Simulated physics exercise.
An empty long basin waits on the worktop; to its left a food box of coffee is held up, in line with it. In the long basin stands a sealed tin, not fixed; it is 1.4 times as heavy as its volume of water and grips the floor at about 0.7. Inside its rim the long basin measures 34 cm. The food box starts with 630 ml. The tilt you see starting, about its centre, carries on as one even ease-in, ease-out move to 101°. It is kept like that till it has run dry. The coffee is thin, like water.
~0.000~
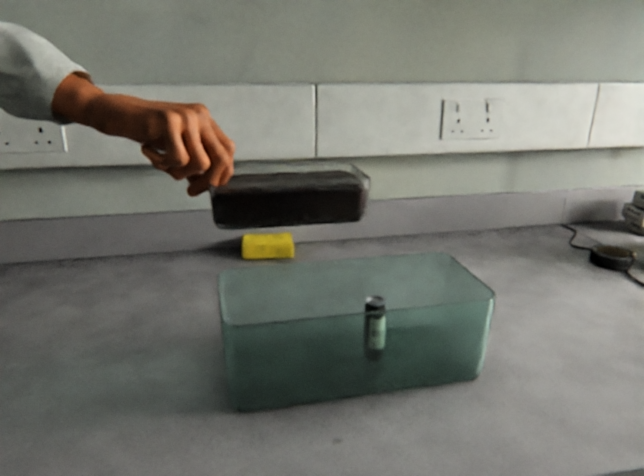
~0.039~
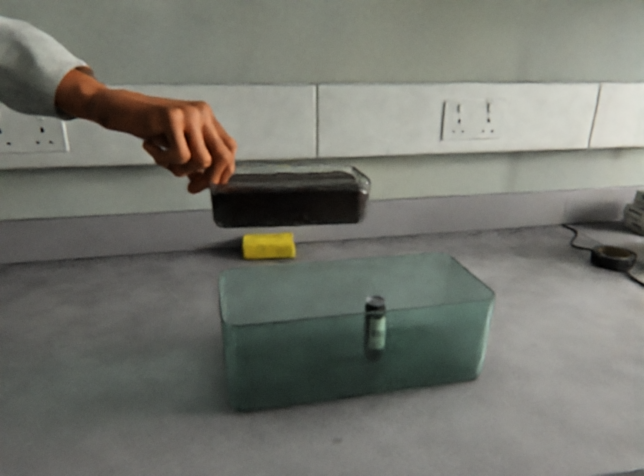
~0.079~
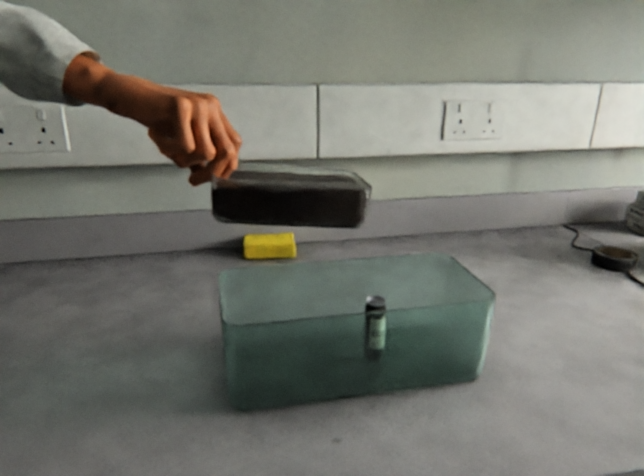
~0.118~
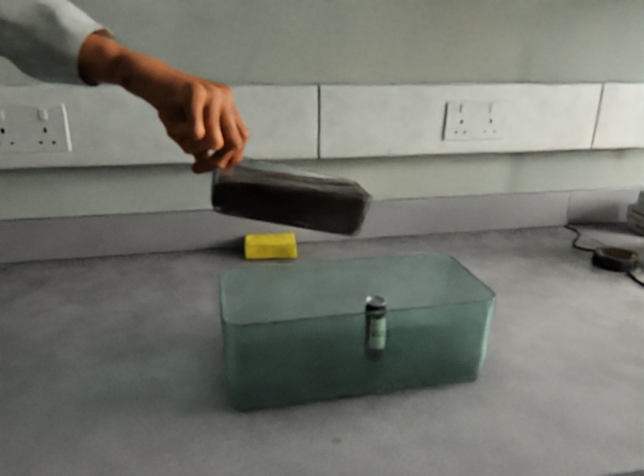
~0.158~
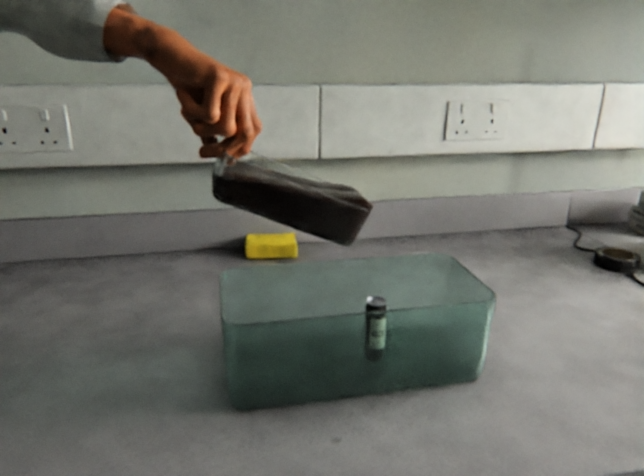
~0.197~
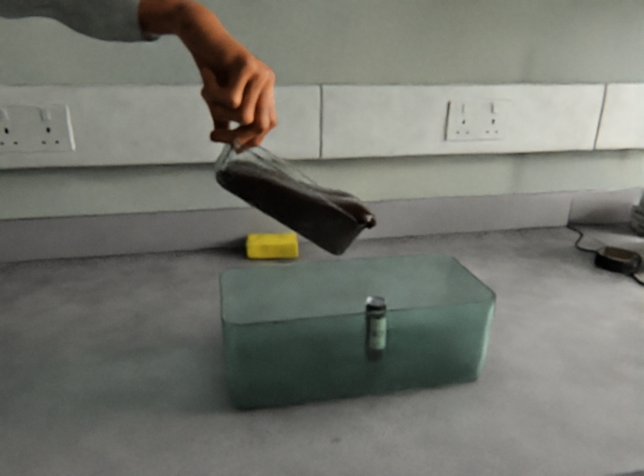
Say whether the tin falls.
It keeps standing.
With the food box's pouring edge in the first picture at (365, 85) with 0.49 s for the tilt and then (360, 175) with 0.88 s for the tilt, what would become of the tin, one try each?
First it keeps standing; then it keeps standing.
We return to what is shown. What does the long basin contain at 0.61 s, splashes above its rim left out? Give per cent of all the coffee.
Near 90 in a hundred.
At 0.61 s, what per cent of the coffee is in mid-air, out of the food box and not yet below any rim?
Some 8 per cent.
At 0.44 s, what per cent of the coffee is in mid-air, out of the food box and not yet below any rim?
Near 16 in a hundred.
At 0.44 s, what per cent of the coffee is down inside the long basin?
About 74 per cent.
By 0.44 s the tilt is 98° and 10 per cent is still to pour; the tin stands where it began.
By 0.61 s the tilt is 101° and 3 per cent is still to pour; the tin stands where it began.
By 0.79 s the tilt is 101° and 0 per cent is still to pour; the tin stands where it began.
By 0.99 s the tilt is 101° and 0 per cent is still to pour; the tin stands where it began.
At rest the tin stands where it began.
